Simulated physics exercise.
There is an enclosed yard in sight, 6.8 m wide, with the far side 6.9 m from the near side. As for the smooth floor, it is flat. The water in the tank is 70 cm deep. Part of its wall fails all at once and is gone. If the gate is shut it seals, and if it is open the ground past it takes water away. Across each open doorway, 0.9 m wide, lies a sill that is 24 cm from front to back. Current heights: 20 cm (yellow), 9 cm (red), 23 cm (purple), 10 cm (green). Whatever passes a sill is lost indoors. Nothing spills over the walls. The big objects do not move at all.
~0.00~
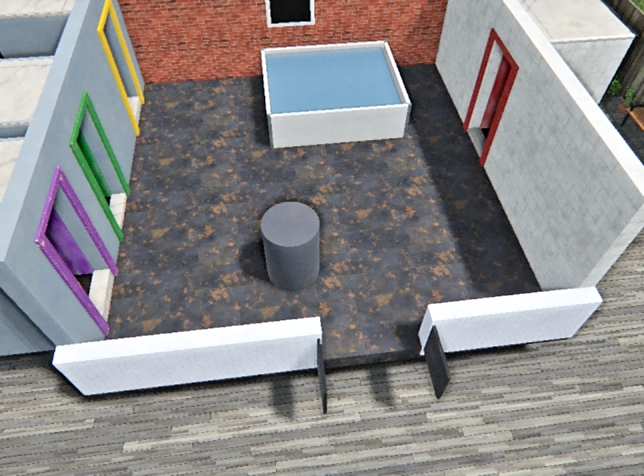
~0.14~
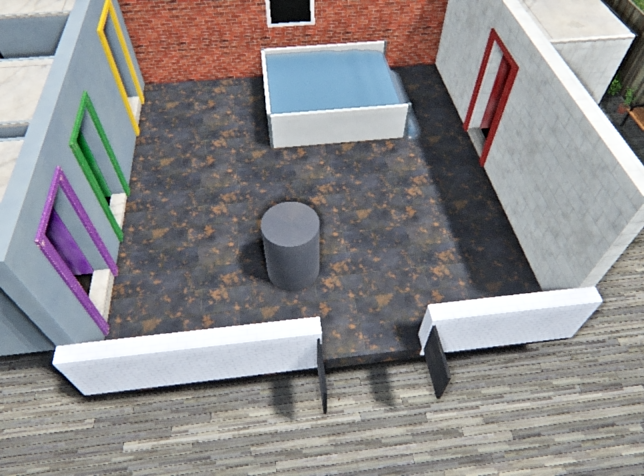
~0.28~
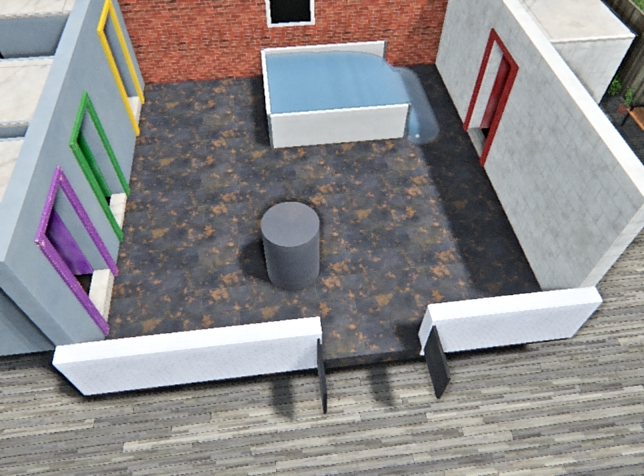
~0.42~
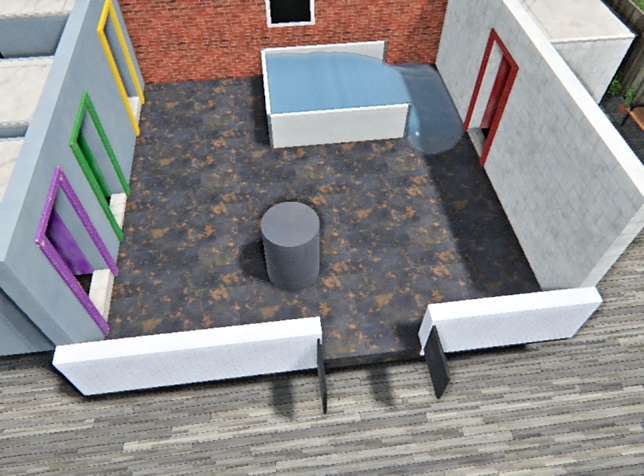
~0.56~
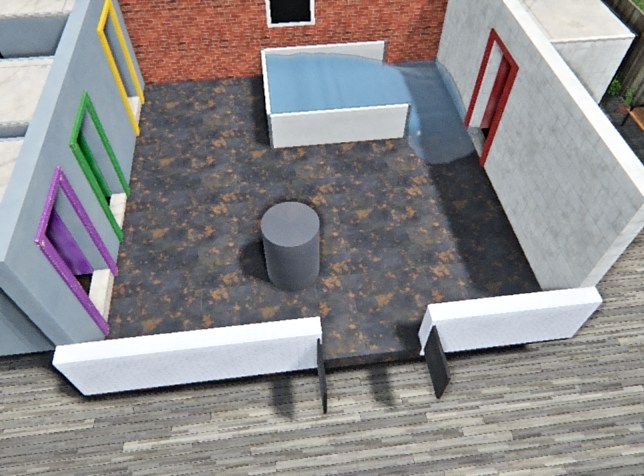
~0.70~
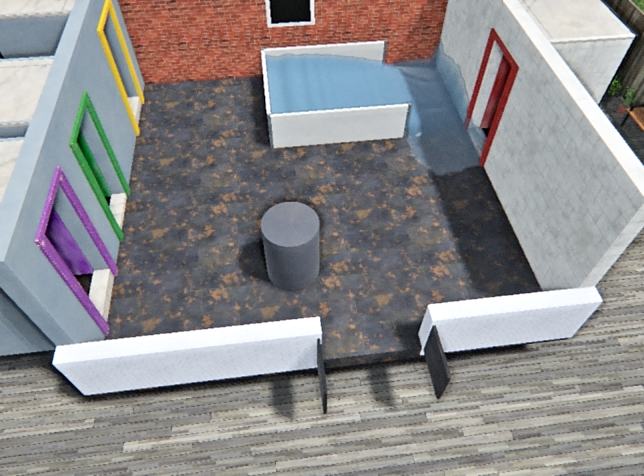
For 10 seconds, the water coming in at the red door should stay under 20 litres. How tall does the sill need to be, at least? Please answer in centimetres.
Close to 30 cm is just enough.
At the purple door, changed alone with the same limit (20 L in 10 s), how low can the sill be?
Purple would need about 9.5 cm on its own.
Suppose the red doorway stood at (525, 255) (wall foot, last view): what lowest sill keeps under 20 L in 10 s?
Minimum: About 12.5 cm.
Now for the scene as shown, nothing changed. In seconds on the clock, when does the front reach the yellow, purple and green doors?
Yellow at 3.4 s, purple at 5.5 s and green at 5.0 s.
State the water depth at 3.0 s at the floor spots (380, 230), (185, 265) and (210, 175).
Some 3, 0 and 0 cm.
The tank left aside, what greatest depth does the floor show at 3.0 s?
About 38 cm.
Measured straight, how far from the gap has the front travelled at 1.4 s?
Distance from gap: Approx. 3.8 m.
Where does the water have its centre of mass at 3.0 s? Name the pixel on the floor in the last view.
The water is centred around (389, 125) in the last picture's pixels.
After 1.4 s water covers 10 % of the floor, deepest (59 cm) near (433, 69); 25 cm at the red door, 38 litres in over its 9 cm sill.
After 3.0 s water covers 35 % of the floor, deepest (38 cm) near (437, 78); 22 cm at the red door, 195 litres in over its 9 cm sill.
After 10.0 s water covers 95 % of the floor, deepest (14 cm) near (536, 319); 11 cm at the red door, 350 litres in over its 9 cm sill.
At the red door as built, the water arrived by 0.6 s and peaked near 27 cm at 1.8 s.
Run again over the same 10 s with other heights there, 38 litres in over 26.5 cm, 3 litres over 36 cm. The limit of 20 litres is kept from about 30 cm up.
